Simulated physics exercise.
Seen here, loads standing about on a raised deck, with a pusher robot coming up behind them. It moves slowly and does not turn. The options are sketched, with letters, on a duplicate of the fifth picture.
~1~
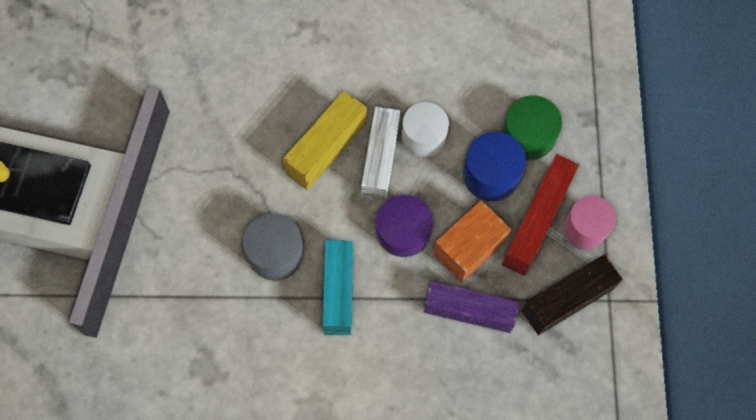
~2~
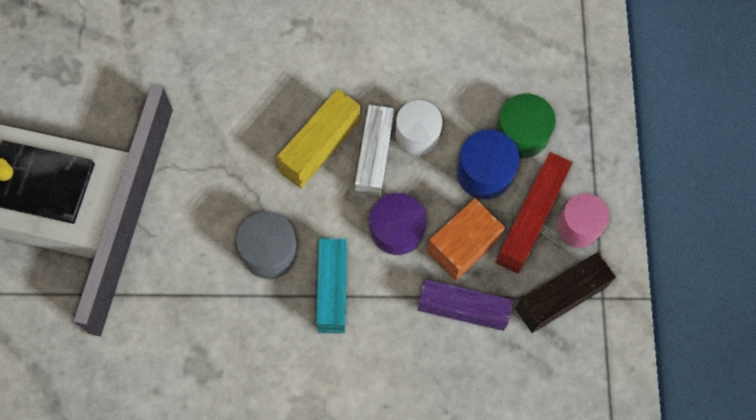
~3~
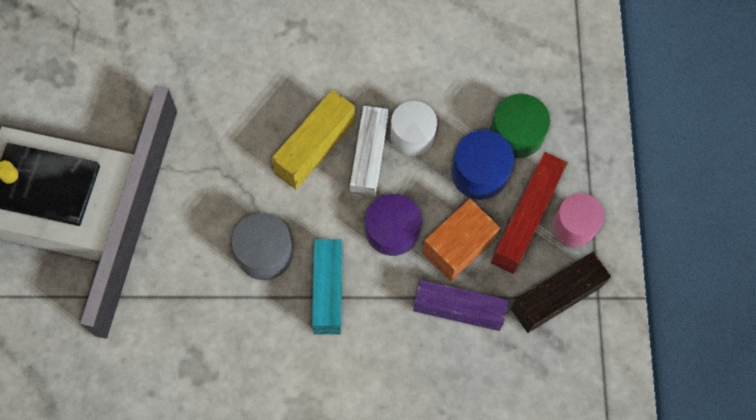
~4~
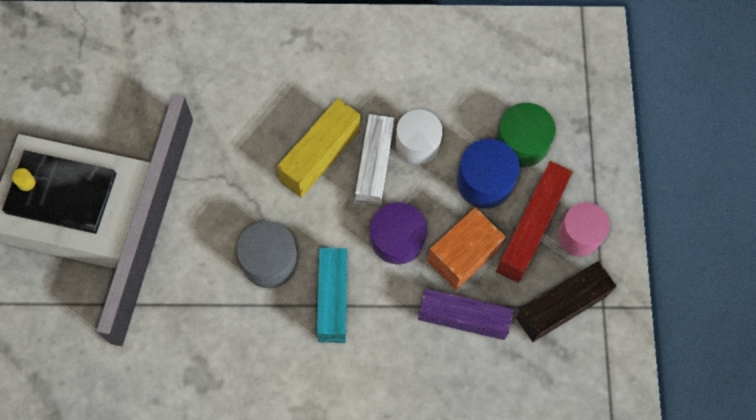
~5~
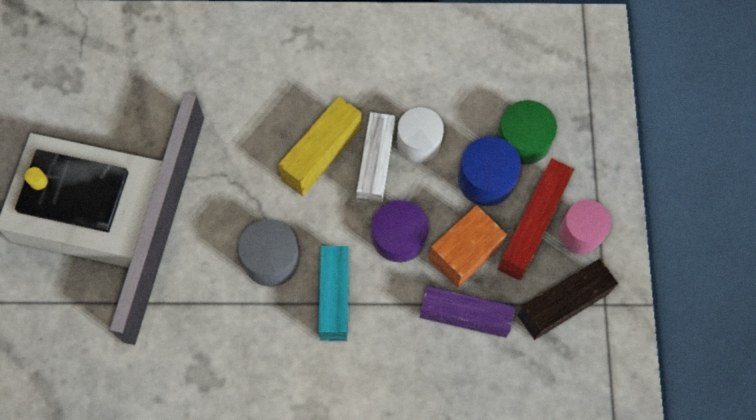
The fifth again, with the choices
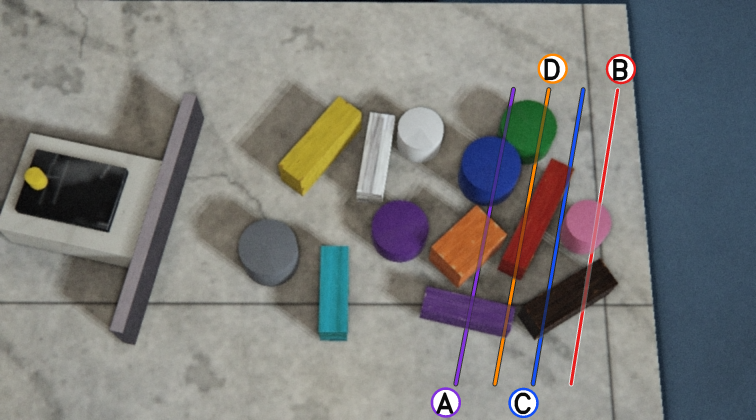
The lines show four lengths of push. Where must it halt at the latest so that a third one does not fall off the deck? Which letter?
The farthest such stop is D.
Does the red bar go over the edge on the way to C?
Yes.
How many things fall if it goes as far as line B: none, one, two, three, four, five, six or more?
In all, six or more.
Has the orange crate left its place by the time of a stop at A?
Yes.
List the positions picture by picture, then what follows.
In the first picture, robot (41, 184); red bar (541, 215); turquoise stick (338, 288).
In the second picture, robot (45, 182); purple canister (398, 225).
In the third picture, robot (50, 185); grey canister (263, 247).
In the fourth picture, robot (67, 192); pink canister (583, 230).
In the fifth picture, robot (79, 191); orange crate (467, 247); black bar (567, 299); green canister (527, 133).
On the marked copy, A at (486, 229); B at (596, 230); C at (560, 230); D at (523, 230).
Taking D. A third of the way, robot (212, 192); turquoise stick (346, 297); yellow bar (334, 150).
Two thirds of the way, robot (345, 193); green canister (570, 128); red bar (549, 225).
When it is over, robot (449, 193); pink canister over the edge; green canister over the edge; two fallen.
As for the rest, A is within the limit but short; B drops seven; C drops five.
